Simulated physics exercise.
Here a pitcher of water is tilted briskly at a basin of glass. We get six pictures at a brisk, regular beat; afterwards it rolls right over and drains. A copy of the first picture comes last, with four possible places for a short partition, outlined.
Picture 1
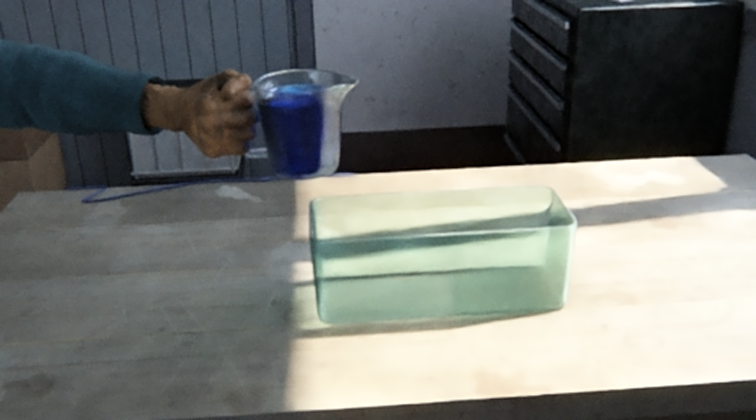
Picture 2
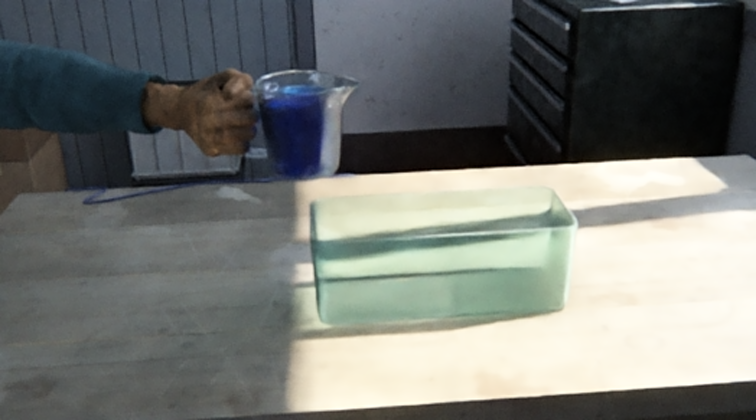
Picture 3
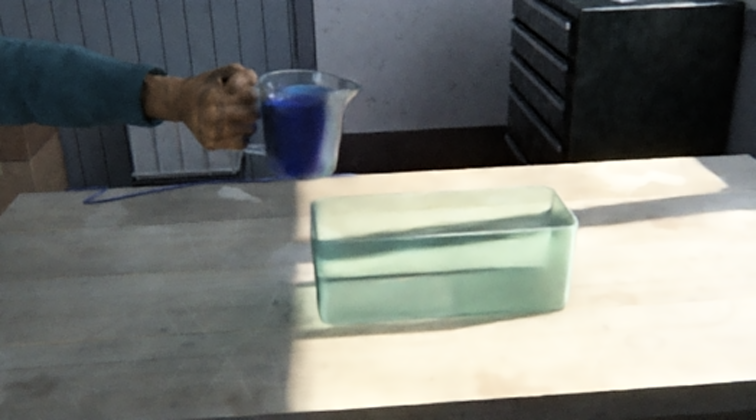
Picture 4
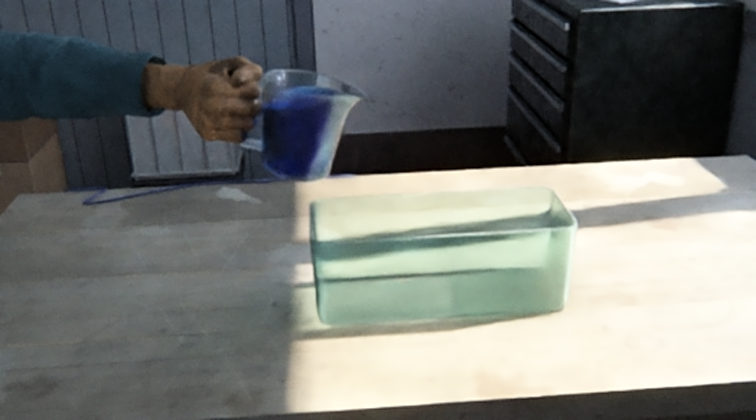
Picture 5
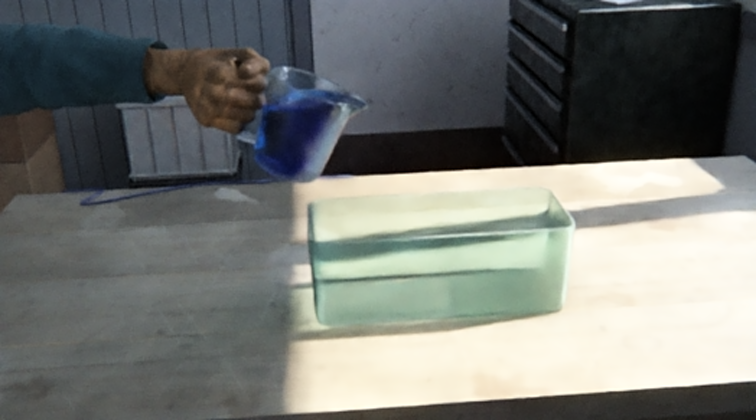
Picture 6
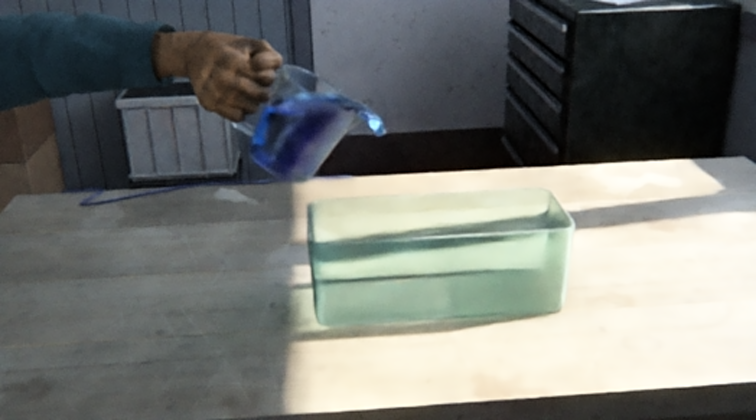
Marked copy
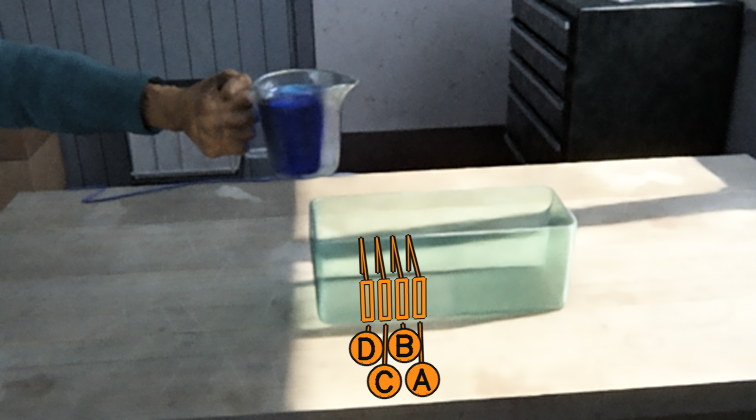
A hand tilts a clear pitcher rightward above a glass basin until blue liquid crosses its lip.
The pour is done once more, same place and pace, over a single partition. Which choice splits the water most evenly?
I would pick position A.
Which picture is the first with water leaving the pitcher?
Picture 6.
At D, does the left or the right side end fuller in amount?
The right side.
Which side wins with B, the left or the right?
The right one.
On the marked copy, A at (420, 323); B at (402, 324); C at (385, 325); D at (368, 326).
Choosing A, about 55 % ends left of the wall and 44 % right of it.
Choosing B, about 25 % ends left of the wall and 75 % right of it.
Choosing C, about 8 % ends left of the wall and 92 % right of it.
Choosing D, about 3 % ends left of the wall and 97 % right of it.
